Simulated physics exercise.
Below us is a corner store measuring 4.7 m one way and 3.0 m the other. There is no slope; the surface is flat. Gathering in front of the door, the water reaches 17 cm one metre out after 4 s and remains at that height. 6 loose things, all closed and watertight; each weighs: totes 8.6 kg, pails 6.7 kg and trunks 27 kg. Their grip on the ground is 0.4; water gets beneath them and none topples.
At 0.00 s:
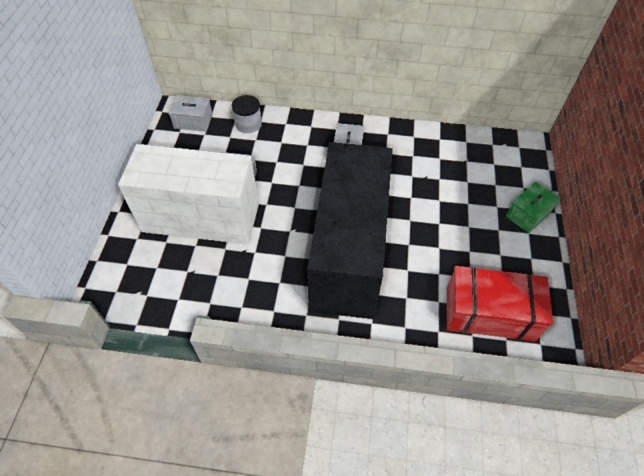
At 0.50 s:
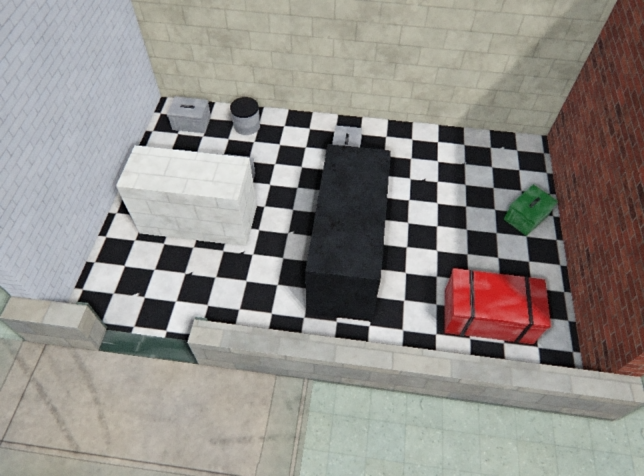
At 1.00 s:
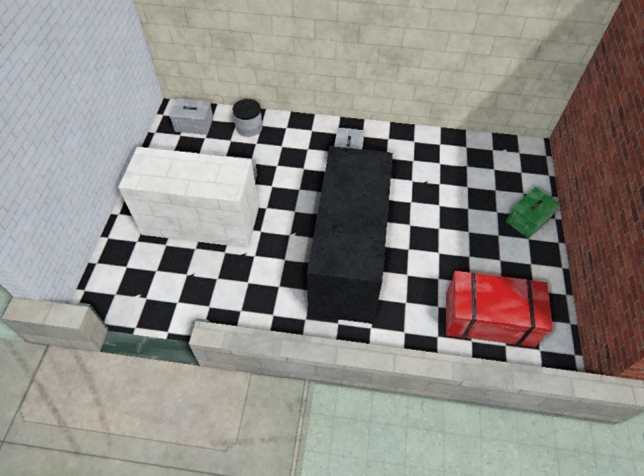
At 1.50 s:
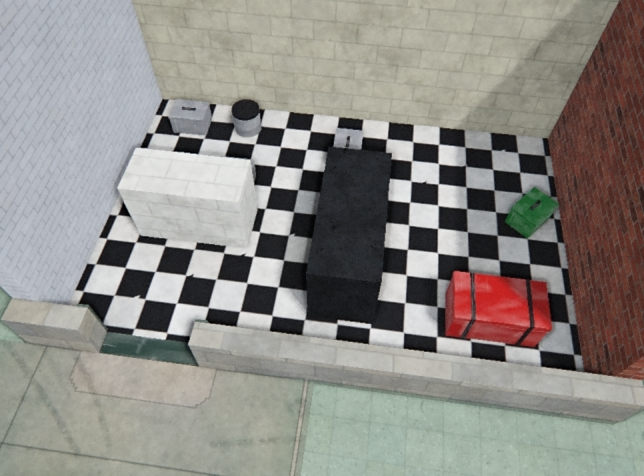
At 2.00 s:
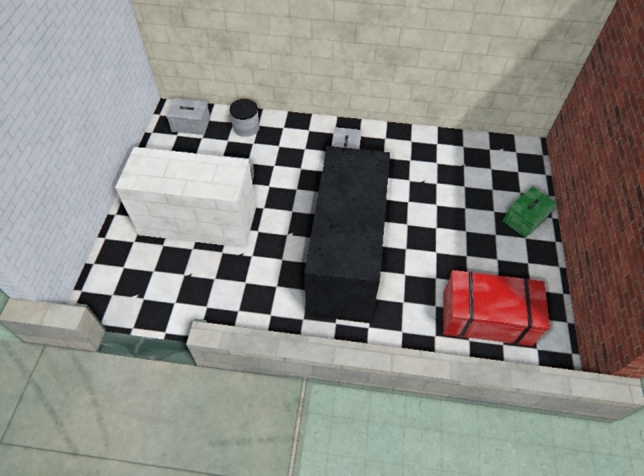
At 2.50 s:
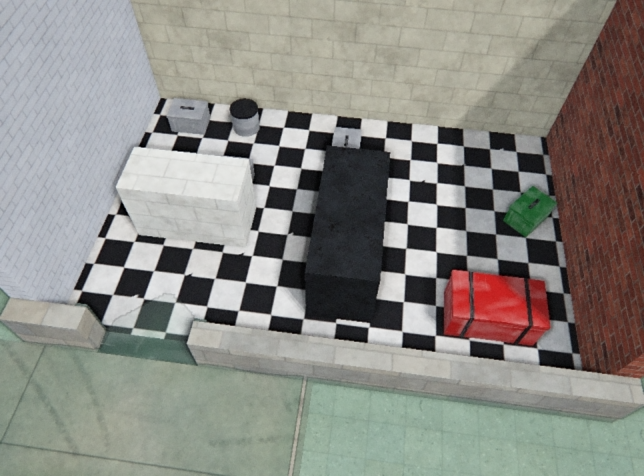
A corner store with a checkered floor is seen from above, holding a red trunk, a green tote and large black and white blocks. Greenish water spreads across the pavement outside the low front wall, gradually covering the paler ground, then creeps in through the doorway at left, while nothing inside moves.
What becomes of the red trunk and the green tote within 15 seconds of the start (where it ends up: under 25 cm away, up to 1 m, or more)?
Red trunk remains where it was; green tote remains where it was.
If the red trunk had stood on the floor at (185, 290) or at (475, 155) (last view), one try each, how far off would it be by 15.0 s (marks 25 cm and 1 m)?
From the first spot it would drift a bit, and from the second it would stay roughly in place.
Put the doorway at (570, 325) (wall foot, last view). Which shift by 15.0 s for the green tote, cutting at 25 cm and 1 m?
Well, the green tote scoots a little.
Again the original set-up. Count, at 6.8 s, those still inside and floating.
Count: 0.
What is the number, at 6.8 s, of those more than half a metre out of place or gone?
Tally at that time: 0.
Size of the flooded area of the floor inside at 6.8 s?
Around 6.5 m2 of it.
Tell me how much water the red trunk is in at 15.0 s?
Around 5 cm.
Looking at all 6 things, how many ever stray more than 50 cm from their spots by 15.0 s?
I count 3 of them.
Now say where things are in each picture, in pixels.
In the first frame, the red trunk at (503, 294), on the bottom; the green tote at (537, 200), on the bottom; 0.0 m2 under water; 0 of 6 have shifted.
In the second frame, the red trunk at (500, 296) rests on the ground; the green tote at (534, 203), on the bottom; 0.0 m2 under water; 0 of 6 have shifted.
In the third frame, the red trunk at (502, 299), on the bottom; the green tote at (536, 206), on the bottom; 0.0 m2 under water; 0 of 6 have shifted.
In the fourth frame, the red trunk at (502, 299) rests on the ground; the green tote at (535, 206), on the bottom; water covers 0.0 m2; 0 of 6 have shifted.
In the fifth frame, the red trunk at (500, 298), on the bottom; the green tote at (533, 205) rests on the ground; water covers 0.0 m2; 0 of 6 have shifted.
In the sixth frame, the red trunk at (500, 298), on the bottom; the green tote at (534, 204) rests on the ground; 0.2 m2 under water; 0 of 6 have shifted.
After 3.5 s the red trunk is near (500, 298), 0.0 m from its start, aground; the green tote is near (534, 204), 0.0 m from its start, aground; 0 afloat.
After 6.8 s the red trunk is near (500, 298), 0.0 m from its start, aground; the green tote is near (534, 204), 0.0 m from its start, aground; 0 afloat.
After 11.0 s the red trunk is near (500, 298), 0.0 m from its start, aground; the green tote is near (534, 204), 0.0 m from its start, aground; 2 afloat.
After 15.0 s the red trunk is near (500, 298), 0.0 m from its start, aground; the green tote is near (534, 205), 0.0 m from its start, aground; 2 afloat.
